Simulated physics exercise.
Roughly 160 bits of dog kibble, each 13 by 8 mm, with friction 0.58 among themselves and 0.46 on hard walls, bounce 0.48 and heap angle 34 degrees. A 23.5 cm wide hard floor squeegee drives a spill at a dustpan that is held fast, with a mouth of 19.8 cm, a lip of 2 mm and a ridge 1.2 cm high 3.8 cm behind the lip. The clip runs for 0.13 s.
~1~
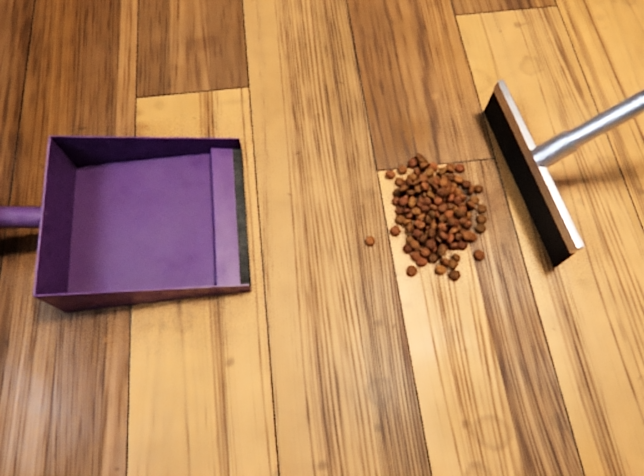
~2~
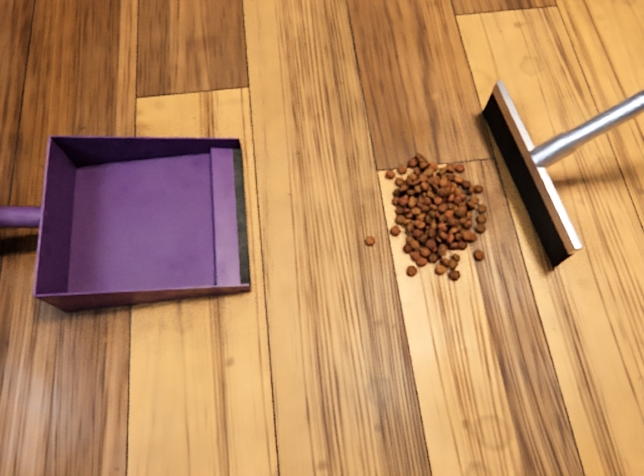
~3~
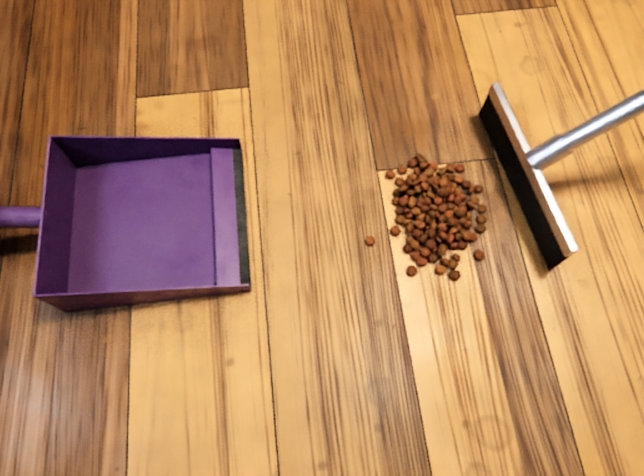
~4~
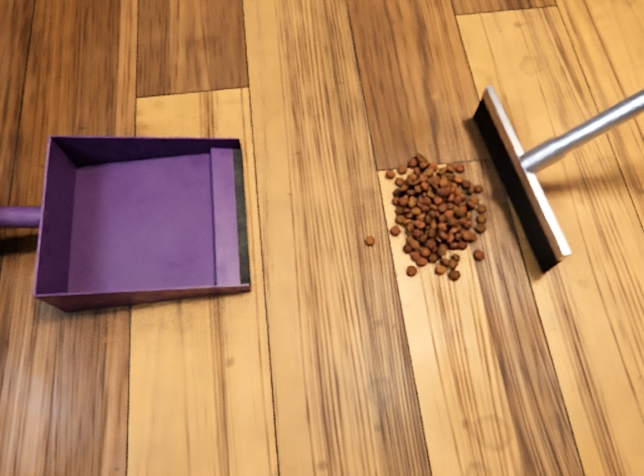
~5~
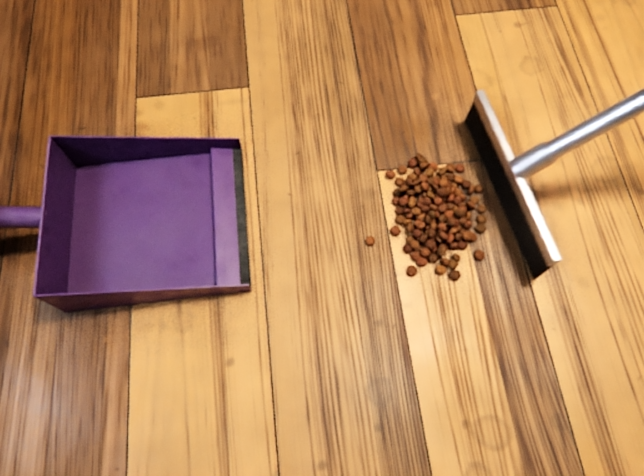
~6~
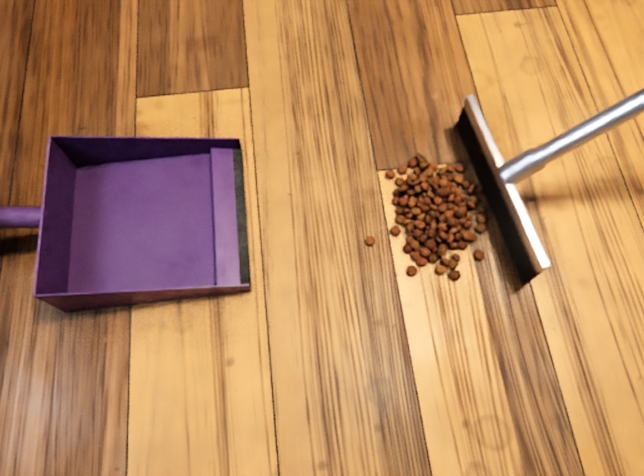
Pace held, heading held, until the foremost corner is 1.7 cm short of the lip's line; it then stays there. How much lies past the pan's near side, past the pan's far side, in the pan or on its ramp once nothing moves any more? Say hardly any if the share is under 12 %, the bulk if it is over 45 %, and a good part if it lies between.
Past the pan's near side: A high share; past the pan's far side: A low share; in the pan or on its ramp: A medium share.
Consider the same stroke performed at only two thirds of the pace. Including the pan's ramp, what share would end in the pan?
Share: Near 15 %.
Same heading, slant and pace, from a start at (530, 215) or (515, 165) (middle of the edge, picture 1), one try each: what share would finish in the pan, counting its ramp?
Some 10 and 20 per cent.
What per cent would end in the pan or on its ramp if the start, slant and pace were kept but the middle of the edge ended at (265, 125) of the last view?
That comes to near 5 percent.
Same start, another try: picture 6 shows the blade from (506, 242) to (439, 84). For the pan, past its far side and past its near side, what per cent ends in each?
Pan 25; far 10; near 15.
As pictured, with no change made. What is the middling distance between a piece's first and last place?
Around 26 centimetres.
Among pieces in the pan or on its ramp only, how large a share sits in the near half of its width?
Close to 100 %.
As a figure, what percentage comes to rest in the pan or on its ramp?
15 percent.
Then, 0.25 s after the last picture, middle of the blade 17 cm from the lip; 0 % over the lip, far side 0 %, near side 20 %.
Then, 0.42 s after the last picture, middle of the blade 8 cm from the lip; 0 % over the lip, far side 0 %, near side 40 %.
Then, 0.70 s after the last picture, middle of the blade 3 cm from the lip; 15 % over the lip, far side 0 %, near side 55 %.
In the end, near side 55 %, far side 0 %, pan 15 %, in front of the lip or behind the blade 30 %.
